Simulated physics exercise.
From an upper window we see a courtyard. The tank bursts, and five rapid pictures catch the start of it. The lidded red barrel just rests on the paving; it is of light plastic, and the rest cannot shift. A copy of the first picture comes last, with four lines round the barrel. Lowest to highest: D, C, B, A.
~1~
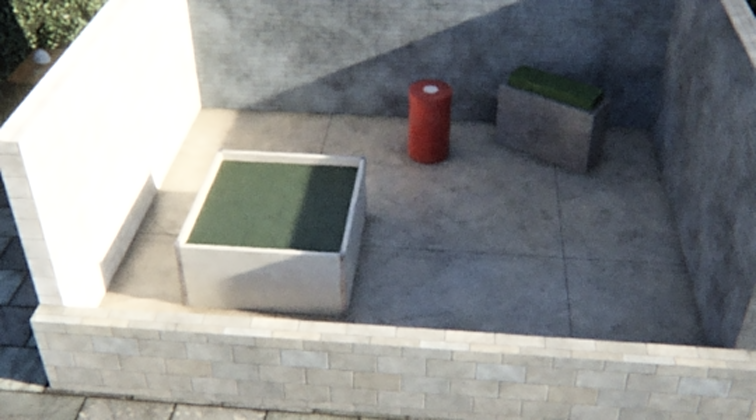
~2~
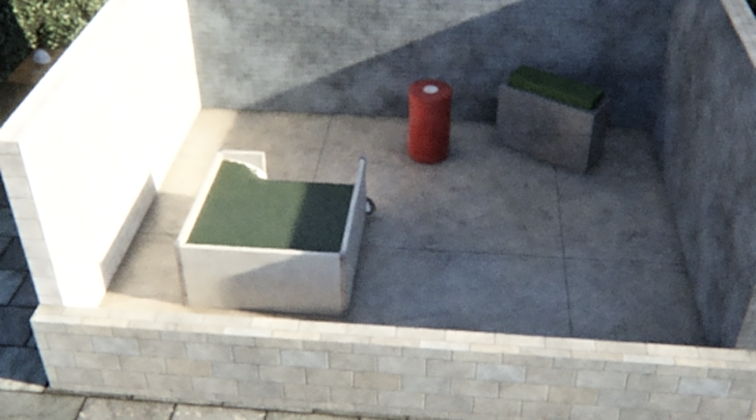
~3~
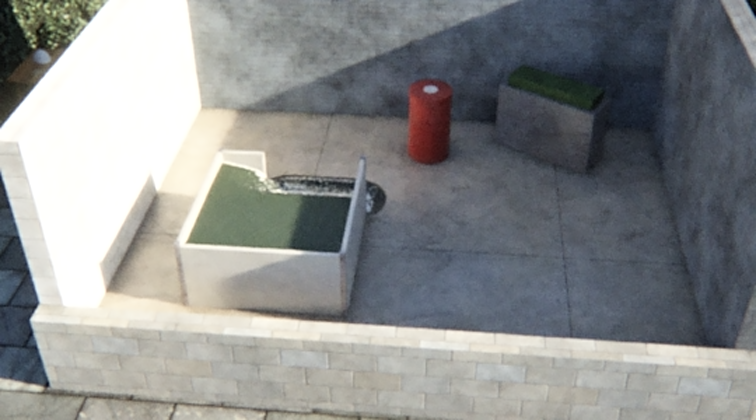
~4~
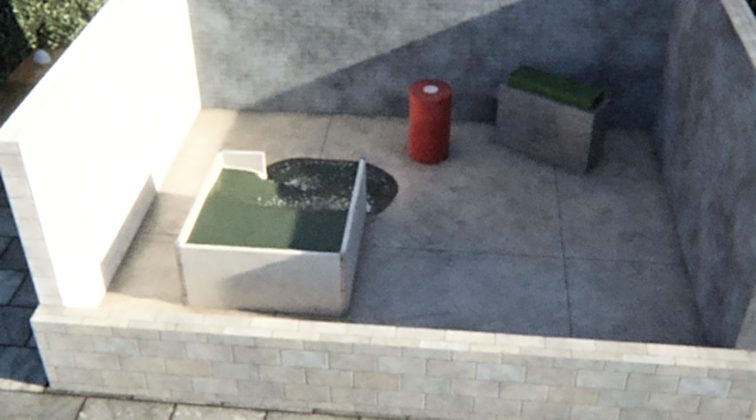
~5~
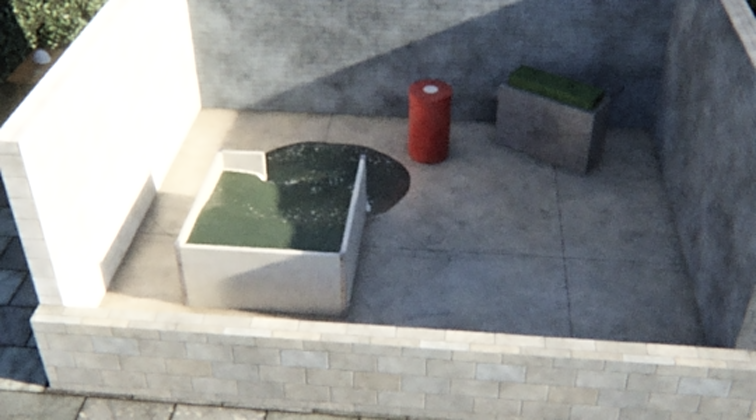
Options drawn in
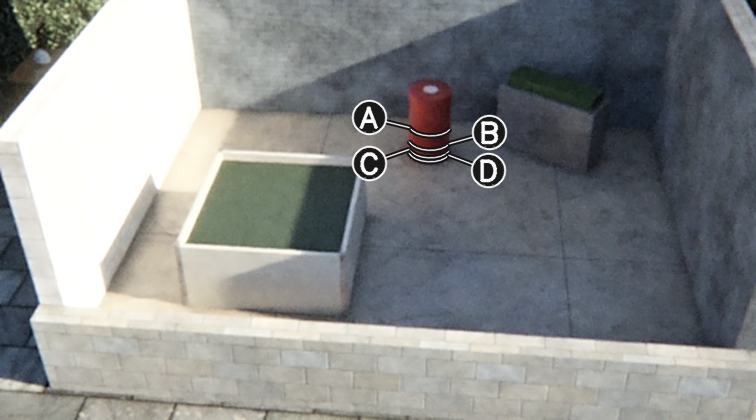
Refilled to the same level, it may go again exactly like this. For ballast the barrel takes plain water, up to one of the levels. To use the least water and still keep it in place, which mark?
That is line A.
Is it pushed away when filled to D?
Yes.
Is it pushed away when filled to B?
Yes.
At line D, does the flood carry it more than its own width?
Yes, clearly.
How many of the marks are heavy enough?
One of them.
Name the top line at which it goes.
B it is.
On the marked copy, A at (428, 135); B at (428, 150); C at (428, 157); D at (428, 161); from the bottom up D, C, B, A.
With A, it does not move.
With B, it is pushed about its own width away.
With C, it is pushed about 3 times its own width away.
With D, it is pushed about 3 times its own width away.
